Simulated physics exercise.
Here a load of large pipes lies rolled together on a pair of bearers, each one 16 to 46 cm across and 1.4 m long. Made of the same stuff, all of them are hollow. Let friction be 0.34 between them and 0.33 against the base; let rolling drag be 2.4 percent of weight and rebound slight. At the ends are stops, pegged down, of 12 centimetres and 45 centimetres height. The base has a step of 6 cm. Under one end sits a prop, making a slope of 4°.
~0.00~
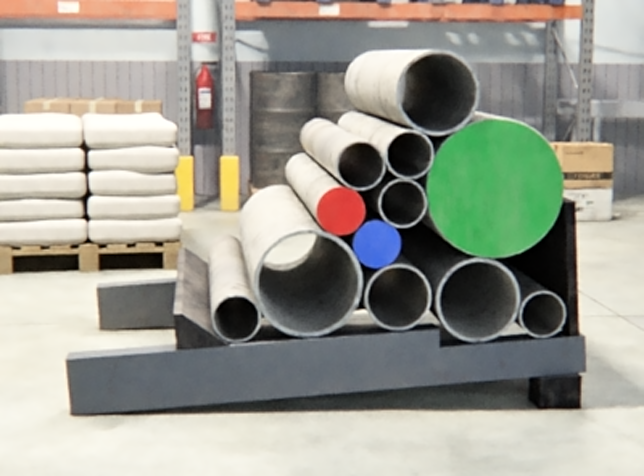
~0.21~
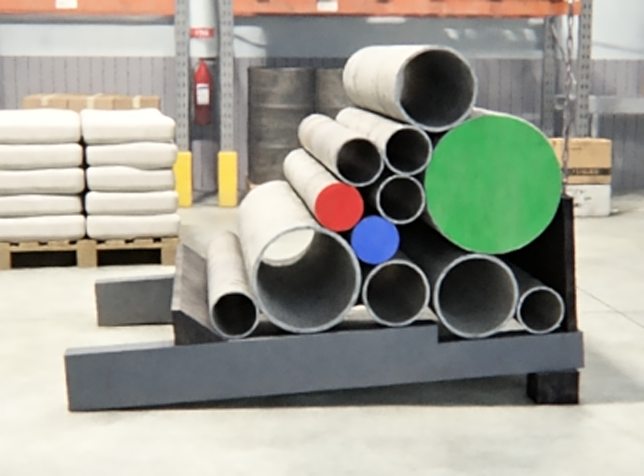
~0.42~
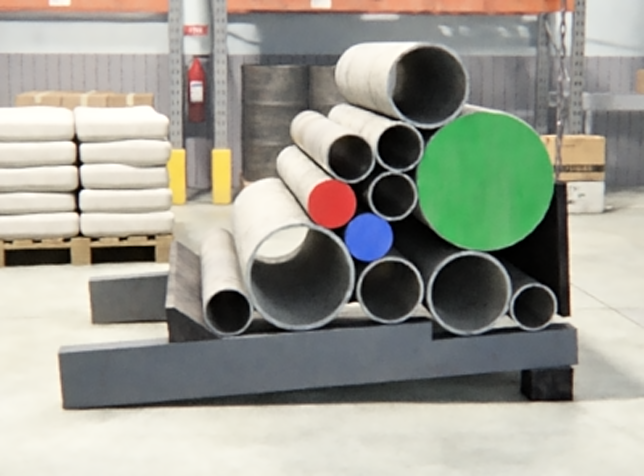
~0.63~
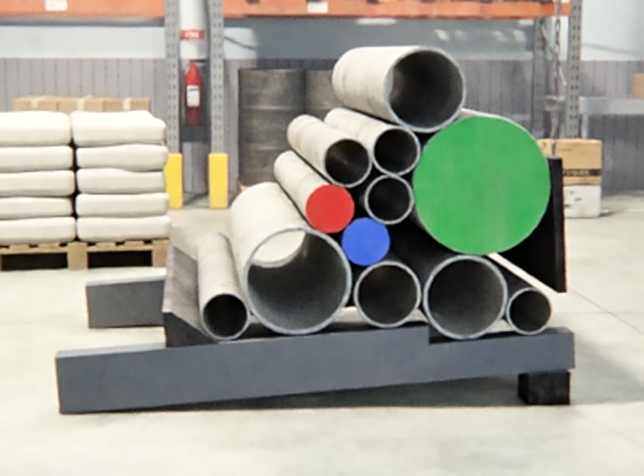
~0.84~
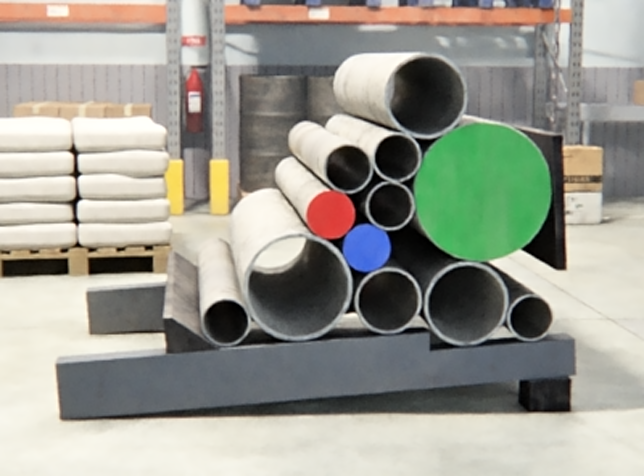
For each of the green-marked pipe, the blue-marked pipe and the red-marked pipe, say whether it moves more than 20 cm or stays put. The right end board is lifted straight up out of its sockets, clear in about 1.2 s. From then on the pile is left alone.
Green-marked pipe: Moves, blue-marked pipe: Stays put, red-marked pipe: Stays put.
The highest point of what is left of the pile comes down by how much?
Roughly 45 cm.
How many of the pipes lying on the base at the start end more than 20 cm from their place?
I count 0 in total.
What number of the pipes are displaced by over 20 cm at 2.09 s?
The tally stands at 3 by that time.
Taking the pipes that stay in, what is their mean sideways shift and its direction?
Roughly 5 cm to the right.
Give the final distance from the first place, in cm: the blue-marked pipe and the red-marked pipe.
Blue-marked pipe: 0, red-marked pipe: 0.
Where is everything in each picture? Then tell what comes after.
In the first frame, 12 pipes, 5 on the base, highest (438, 93); green (496, 189), blue (377, 244), red (341, 211); left chock (12 cm) (179, 314); right end board (45 cm) (572, 256); right end propped up.
In the second frame, the right end board has not moved yet, at (571, 252); the rest still.
In the third frame, the right end board is 3.7 cm out, at (564, 237); the rest still.
In the fourth frame, the right end board is 13 cm out, at (560, 213); the rest still; bottom ones (225, 316) (297, 281) (388, 295) (466, 297) (530, 311).
In the fifth frame, the right end board is 23 cm out, at (560, 190); the rest still; green (483, 192), blue (367, 248), red (330, 215).
By 2.09 s, 3 now displaced over 20 cm; green 28 cm right and 12 cm down; blue in place; red in place.
By 2.64 s, 5 now displaced over 20 cm; 1 off the right end of the bearers; green 82 cm right and 49 cm down; blue in place; red in place.
By 4.42 s, 5 now displaced over 20 cm; 3 off the right end of the bearers; green rolled far off to the right; blue in place; red in place.
At rest by 5.2 s, 5 moved over 20 cm; 3 off the right end of the bearers; green rolled far off to the right; blue in place; red in place; top of the pile 73 cm high, from 1.2 m.
